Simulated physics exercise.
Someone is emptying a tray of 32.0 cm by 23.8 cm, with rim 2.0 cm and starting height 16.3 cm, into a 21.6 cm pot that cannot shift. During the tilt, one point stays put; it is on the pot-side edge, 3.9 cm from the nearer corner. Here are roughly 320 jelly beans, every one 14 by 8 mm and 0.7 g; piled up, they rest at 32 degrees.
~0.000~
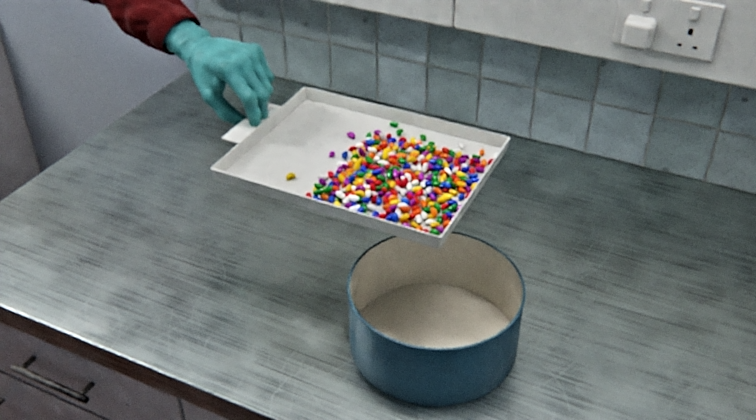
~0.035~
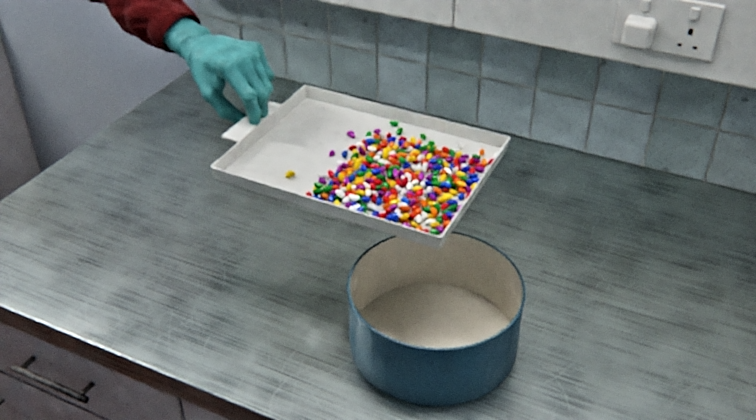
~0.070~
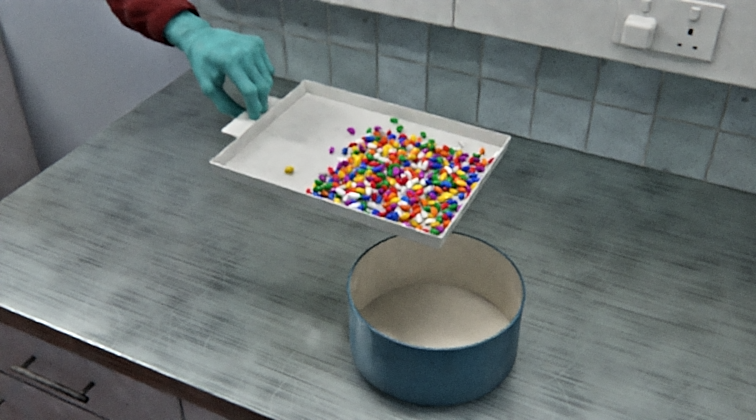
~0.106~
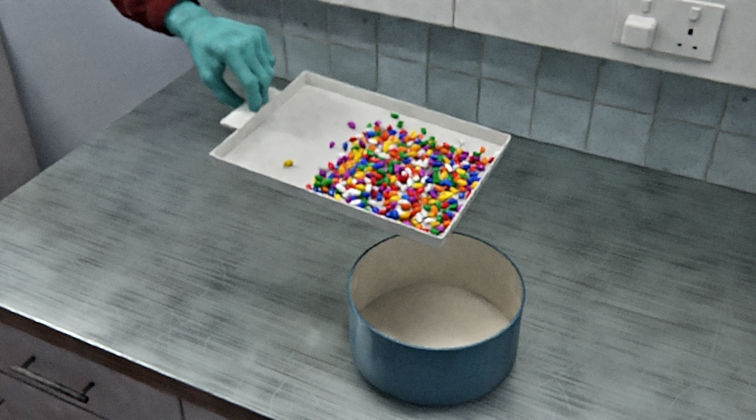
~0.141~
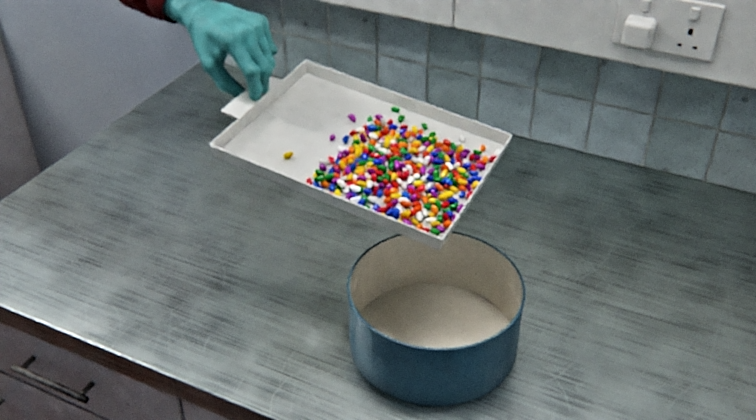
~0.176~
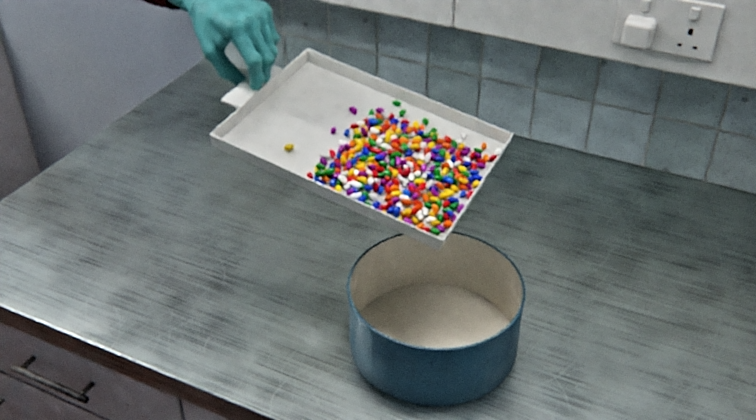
At first, a teal-gloved hand holds a white tray of colourful jelly beans nearly level above a blue pot on a grey counter. Then the hand rises, lifting the tray's left side so it slopes gently down toward the right, while the beans stay heaped near the pot-side edge.
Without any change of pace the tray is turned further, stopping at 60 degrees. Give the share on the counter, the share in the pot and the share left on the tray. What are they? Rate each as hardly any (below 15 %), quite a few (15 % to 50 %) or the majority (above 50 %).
I would put it this way: Counter: Hardly any, pot: Quite a few, tray: The majority.
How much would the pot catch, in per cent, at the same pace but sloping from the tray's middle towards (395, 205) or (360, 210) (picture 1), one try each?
First try: Around 50 percent; second try: Around 45 percent.
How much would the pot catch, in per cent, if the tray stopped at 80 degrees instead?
The pot would get around 50 per cent.
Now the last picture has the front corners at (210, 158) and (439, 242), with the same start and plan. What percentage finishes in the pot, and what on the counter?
In the pot: 40 per cent; on the counter: 5 per cent.
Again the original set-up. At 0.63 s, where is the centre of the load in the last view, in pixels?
Load centre est.: (445, 159) px.
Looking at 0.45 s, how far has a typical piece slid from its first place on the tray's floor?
Displacement on the tray: About 1 cm.
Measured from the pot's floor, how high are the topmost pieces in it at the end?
It reaches roughly 1.5 cm.
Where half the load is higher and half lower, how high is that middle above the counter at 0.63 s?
The halfway mark is near 22 cm.
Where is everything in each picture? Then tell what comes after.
The first frame shows tray tilt 0 degrees, front corners at (213, 168) and (440, 236); middle of the pieces at (402, 175); pot at (436, 285).
The second frame shows tray tilt 0 degrees, front corners at (213, 166) and (440, 236); middle of the pieces at (402, 175).
The third frame shows tray tilt 2 degrees, front corners at (213, 162) and (440, 236); middle of the pieces at (402, 173).
The fourth frame shows tray tilt 4 degrees, front corners at (212, 154) and (441, 236), lowest corner right front; middle of the pieces at (402, 170).
The fifth frame shows tray tilt 7 degrees, front corners at (212, 144) and (441, 237), lowest corner right front; middle of the pieces at (403, 167).
The sixth frame shows tray tilt 11 degrees, front corners at (213, 134) and (442, 238), lowest corner right front; middle of the pieces at (404, 163); pot at (436, 285). Its pace works out near 90 degrees a second.
After 0.45 s, tilt 36 degrees; the tray holds 100 %, the pot 0 %.
Then, at 0.63 s, tilt 52 degrees; the tray holds 100 %, the pot 0 %.
After 0.93 s, tilt 60 degrees; the tray holds 85 %, the pot 5 %.
In the end, at 2.4 s, counter 5 %, pot 30 %, tray 65 %.
